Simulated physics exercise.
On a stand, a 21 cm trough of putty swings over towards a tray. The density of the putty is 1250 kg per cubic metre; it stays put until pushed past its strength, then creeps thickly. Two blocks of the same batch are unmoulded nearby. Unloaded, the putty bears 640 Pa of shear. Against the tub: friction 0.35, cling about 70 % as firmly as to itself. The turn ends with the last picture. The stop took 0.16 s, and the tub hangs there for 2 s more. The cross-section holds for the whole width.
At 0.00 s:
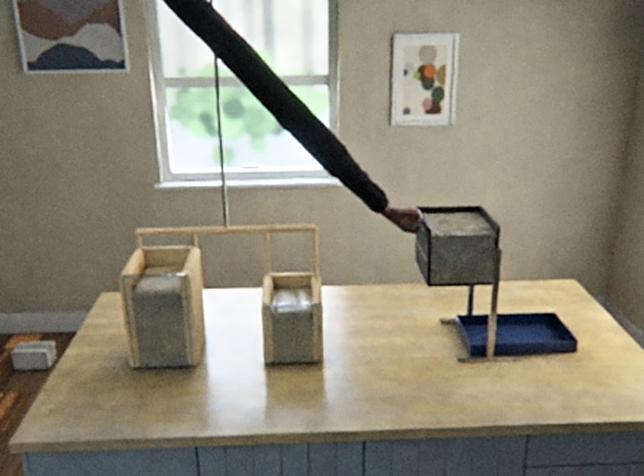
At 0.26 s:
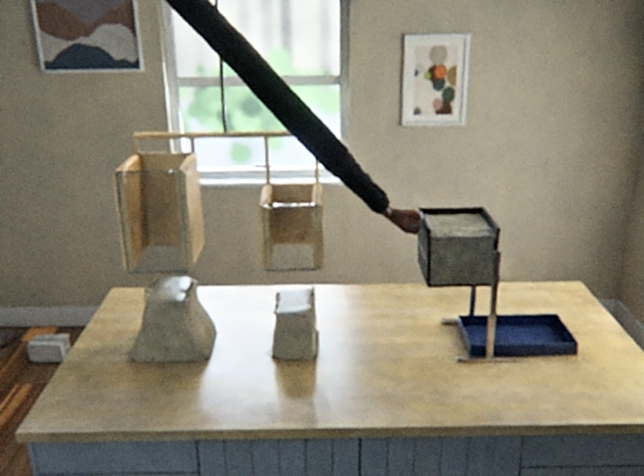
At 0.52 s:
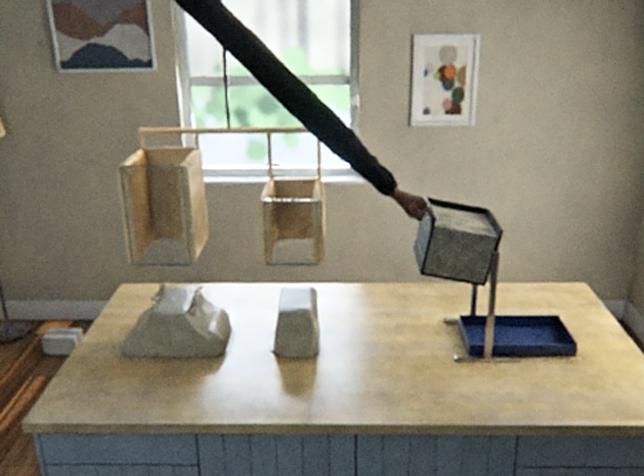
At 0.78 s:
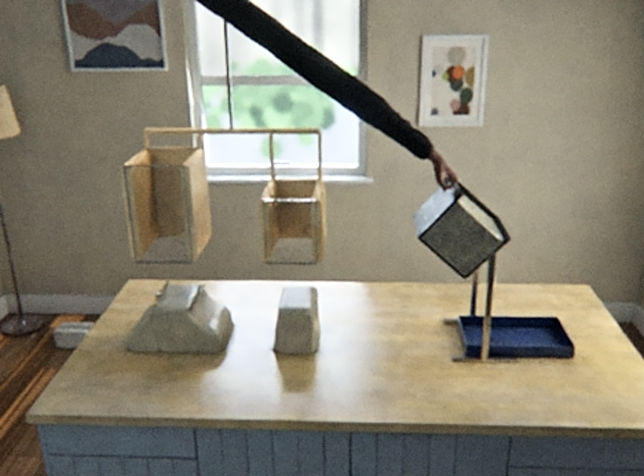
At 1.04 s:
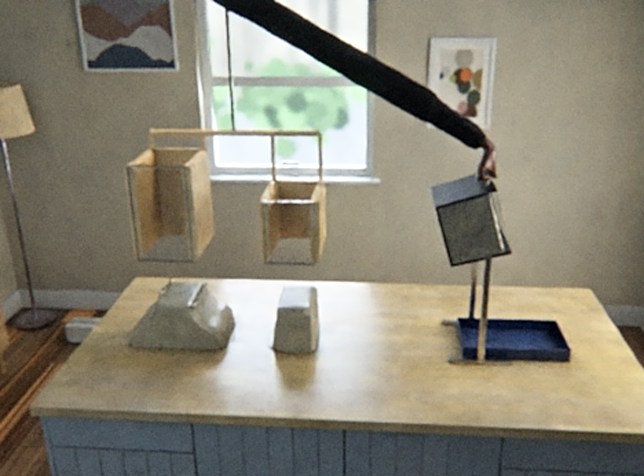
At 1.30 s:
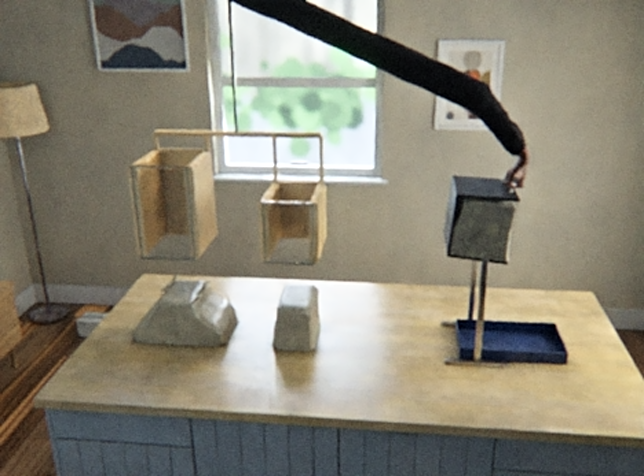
Two joined wooden moulds rise on a cord from grey blocks on a pale wooden worktop, seen from the front and slightly above in a room with a window. The left block slumps into a low, lopsided mound, while the smaller right one sinks slightly. A dark-sleeved arm then turns a dark tub of grey putty clockwise onto its side above a blue tray, as the camera drifts, revealing a lamp at left.
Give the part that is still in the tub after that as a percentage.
It comes to some 45 %.
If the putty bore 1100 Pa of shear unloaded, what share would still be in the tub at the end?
In that case some 100 per cent.
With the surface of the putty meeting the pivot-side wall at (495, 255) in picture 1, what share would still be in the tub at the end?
It would be near 95 %.
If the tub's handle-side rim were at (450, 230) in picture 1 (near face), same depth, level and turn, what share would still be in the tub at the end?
In that case some 100 per cent.
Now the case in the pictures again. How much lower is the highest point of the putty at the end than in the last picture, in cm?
Roughly 11 cm.
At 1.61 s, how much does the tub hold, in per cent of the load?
About 60 %.
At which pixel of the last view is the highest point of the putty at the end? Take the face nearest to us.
At about (476, 231).
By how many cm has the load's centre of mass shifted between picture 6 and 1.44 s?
Roughly 4 cm.
After 1.44 s, the tub is at 95 degrees and holds 86 %.
After 1.61 s, the tub is at 95 degrees and holds 60 %.
After 1.78 s, the tub is at 95 degrees and holds 45 %.
After 1.95 s, the tub is at 95 degrees and holds 45 %.
After 3.30 s, at the end, the tub is at 95 degrees and holds 45 %.
